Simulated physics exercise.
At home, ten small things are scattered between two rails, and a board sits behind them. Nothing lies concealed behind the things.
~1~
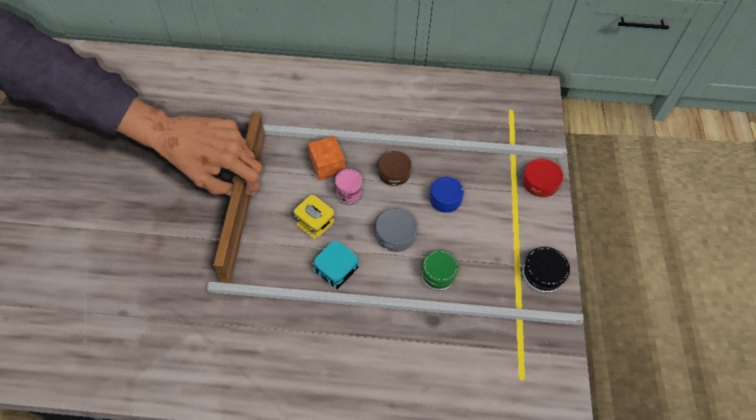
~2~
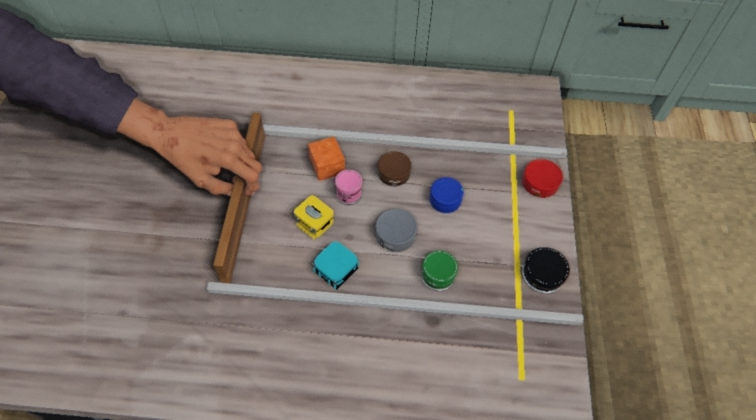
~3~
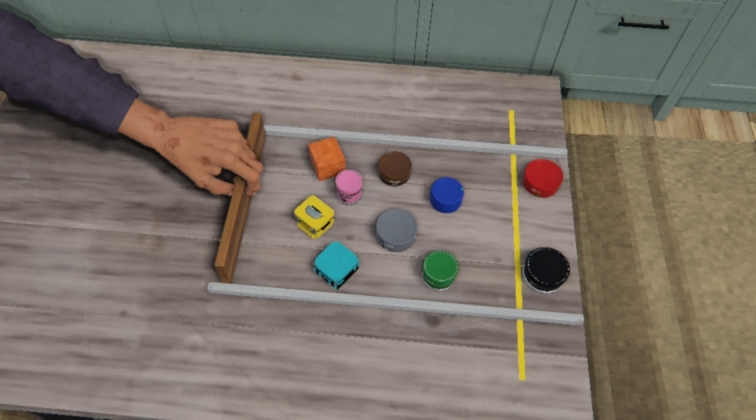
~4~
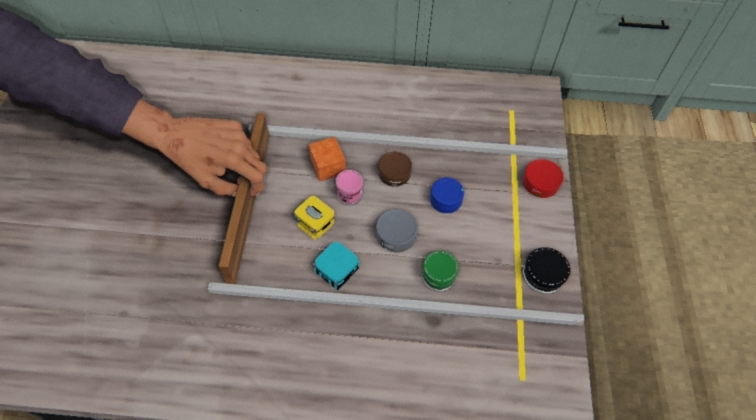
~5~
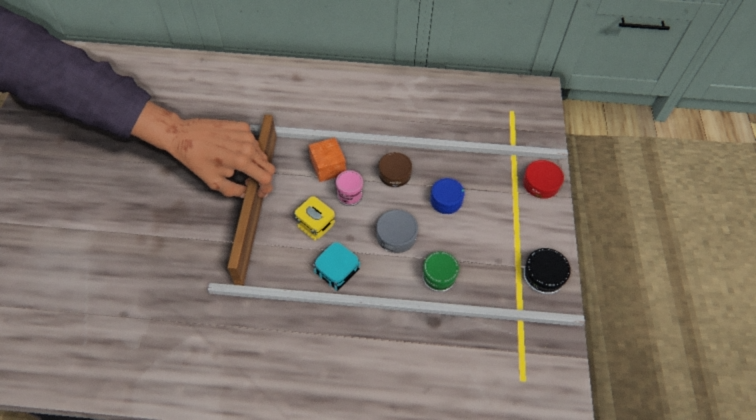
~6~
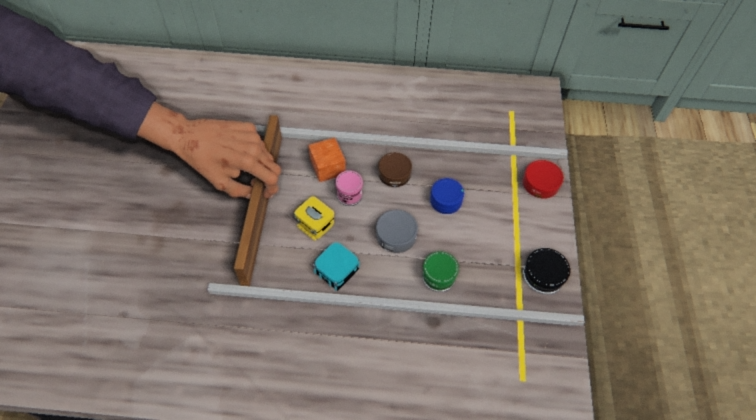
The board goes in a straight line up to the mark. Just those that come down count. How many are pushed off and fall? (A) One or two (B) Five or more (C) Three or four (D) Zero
One or two (A).
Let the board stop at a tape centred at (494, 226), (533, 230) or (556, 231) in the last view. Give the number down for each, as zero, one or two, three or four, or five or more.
Spot one gives none at all, spot two more than four, spot three at least five.
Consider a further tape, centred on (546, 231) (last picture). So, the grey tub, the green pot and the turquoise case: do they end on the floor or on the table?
Grey tub goes off, green pot goes off, turquoise case stays put.
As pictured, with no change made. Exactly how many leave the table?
Counted up, you get 2.
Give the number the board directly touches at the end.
All in all, 4.
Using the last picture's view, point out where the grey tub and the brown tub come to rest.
They finish at roughly (570, 243) and (560, 179) respectively.
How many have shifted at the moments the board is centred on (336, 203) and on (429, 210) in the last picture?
First 4, after that 8.
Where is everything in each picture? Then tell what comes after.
Red tub (542, 178); black tin (546, 270); blue lid (446, 195); board (242, 194); tape (516, 227), in the first picture.
Black tin (546, 270); grey tub (396, 230), in the second picture.
Blue lid (447, 195); board (243, 194), in the third picture.
Red tub (543, 179); orange block (327, 159), in the fourth picture.
Black tin (546, 271); pink pot (350, 188), in the fifth picture.
Red tub (543, 179); black tin (546, 271); blue lid (447, 196); board (260, 196); tape (516, 228), in the sixth picture.
Soon after, none off yet; red tub at rest near (543, 179); black tin at rest near (546, 271); blue lid at rest near (447, 196).
After that, none off yet; red tub at rest near (543, 179); black tin at rest near (546, 271); blue lid displaced about its own width near (475, 200).
In the end, the number that fall off is one or two; gone, black tin and red tub.
